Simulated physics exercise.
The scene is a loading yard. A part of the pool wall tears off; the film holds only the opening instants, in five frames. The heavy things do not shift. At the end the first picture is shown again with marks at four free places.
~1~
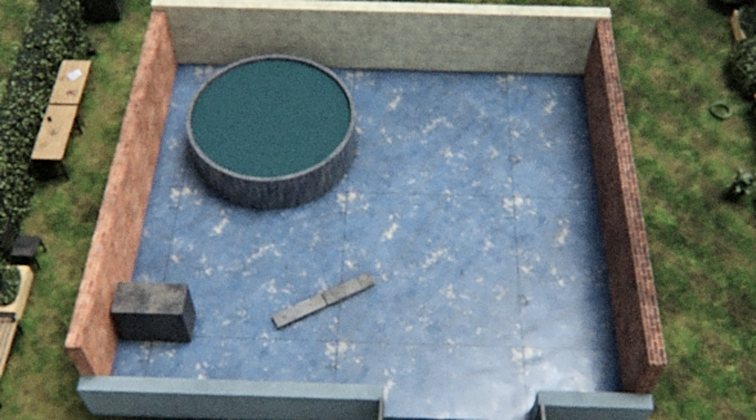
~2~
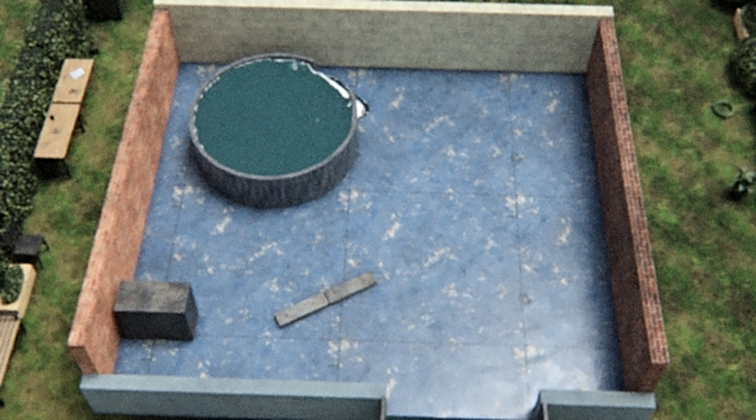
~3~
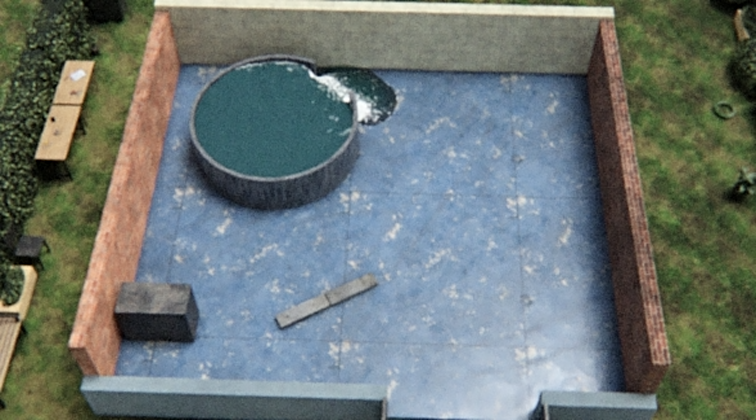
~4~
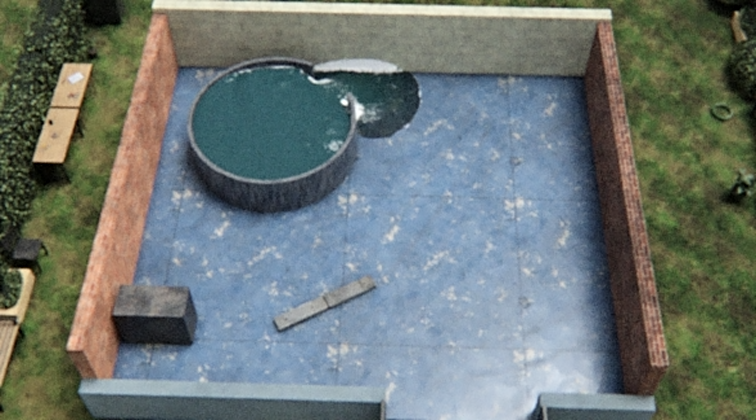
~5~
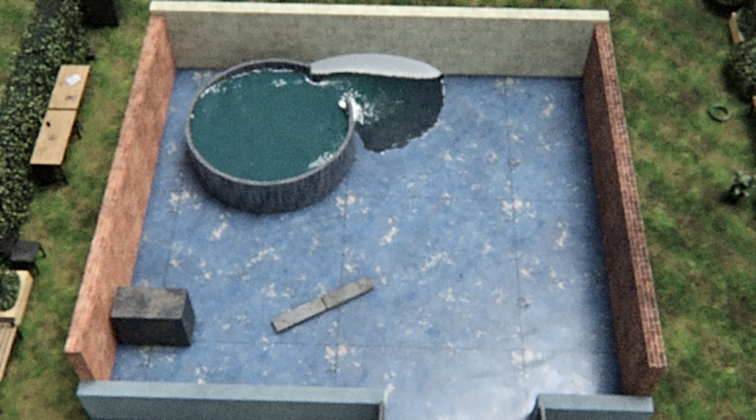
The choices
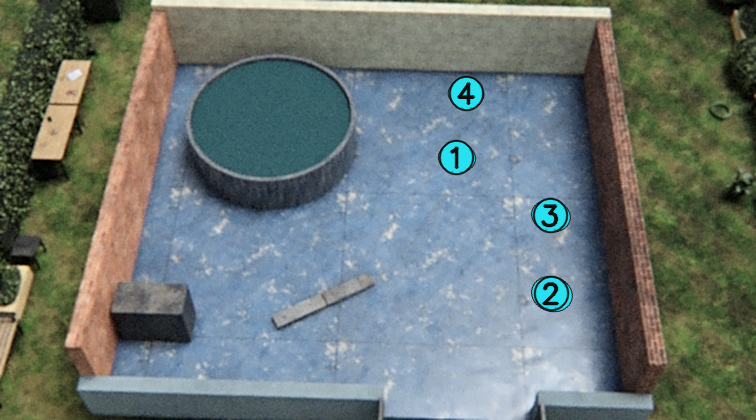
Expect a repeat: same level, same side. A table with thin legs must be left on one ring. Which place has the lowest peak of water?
1 works best here.
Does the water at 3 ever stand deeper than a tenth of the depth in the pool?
Yes, clearly.
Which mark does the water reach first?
Here it is place 4.
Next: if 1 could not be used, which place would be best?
Here it is place 2.
On the marked copy, 1 at (456, 157); 2 at (551, 293); 3 at (550, 215); 4 at (466, 93).
For place 1, the water peaks at about 4 % of the depth that stood in the pool.
For place 2, the water peaks at about 11 % of the depth that stood in the pool.
For place 3, the water peaks at about 22 % of the depth that stood in the pool.
For place 4, the water peaks at about 21 % of the depth that stood in the pool.
